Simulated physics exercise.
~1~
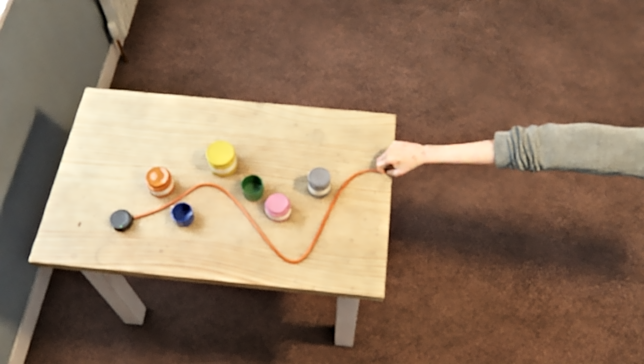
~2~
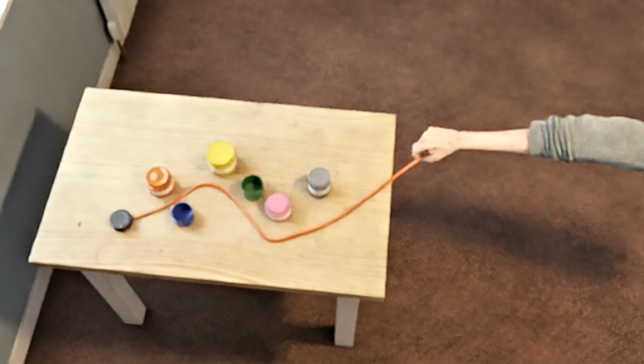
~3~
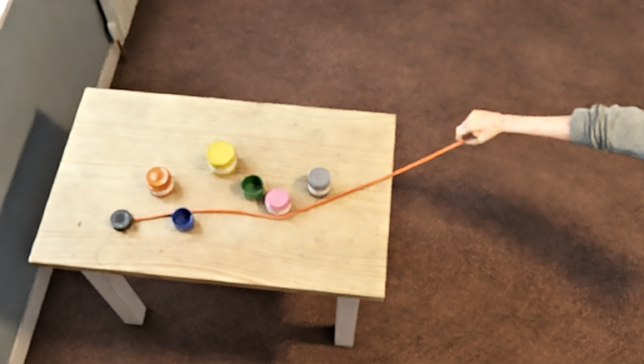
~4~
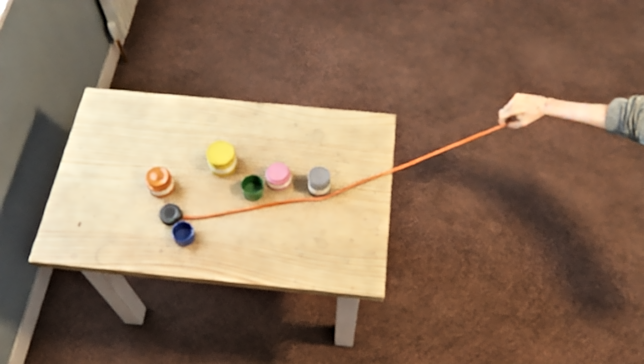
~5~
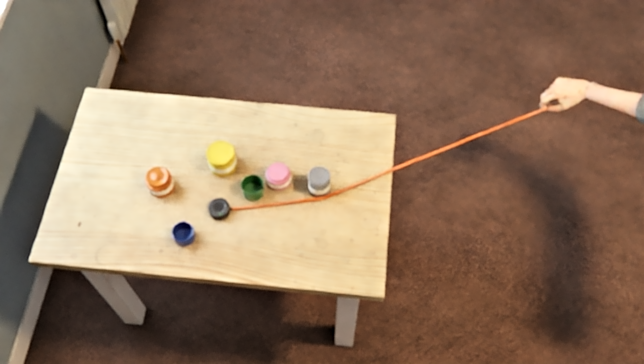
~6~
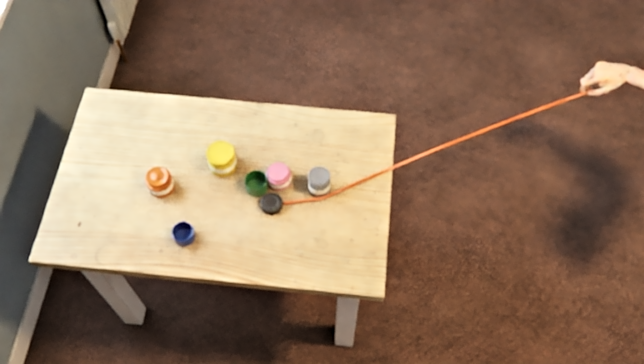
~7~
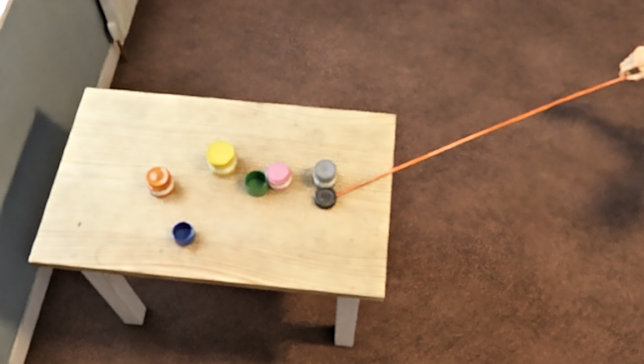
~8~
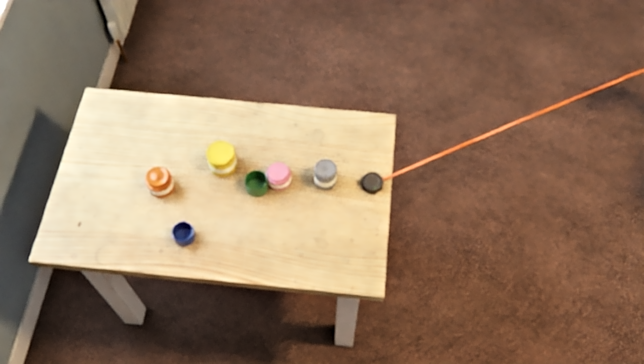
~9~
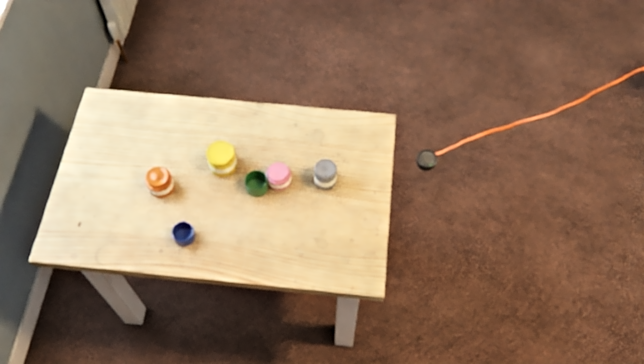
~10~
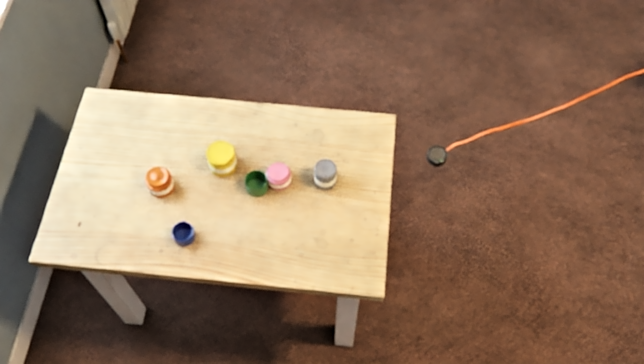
On a pale wooden side table above a brown carpet, a black charging pad sits at the left end of a winding orange cable among six small jars, cups and tins. A hand at the right draws the cable away, and as it tightens it pushes the pink jar upward and the blue mug downward. The pad then slides rightward, slightly nudging the green cup and then the grey tin as it passes. It leaves the table's right edge and ends beyond it, still on the cable, while the six containers remain on top.
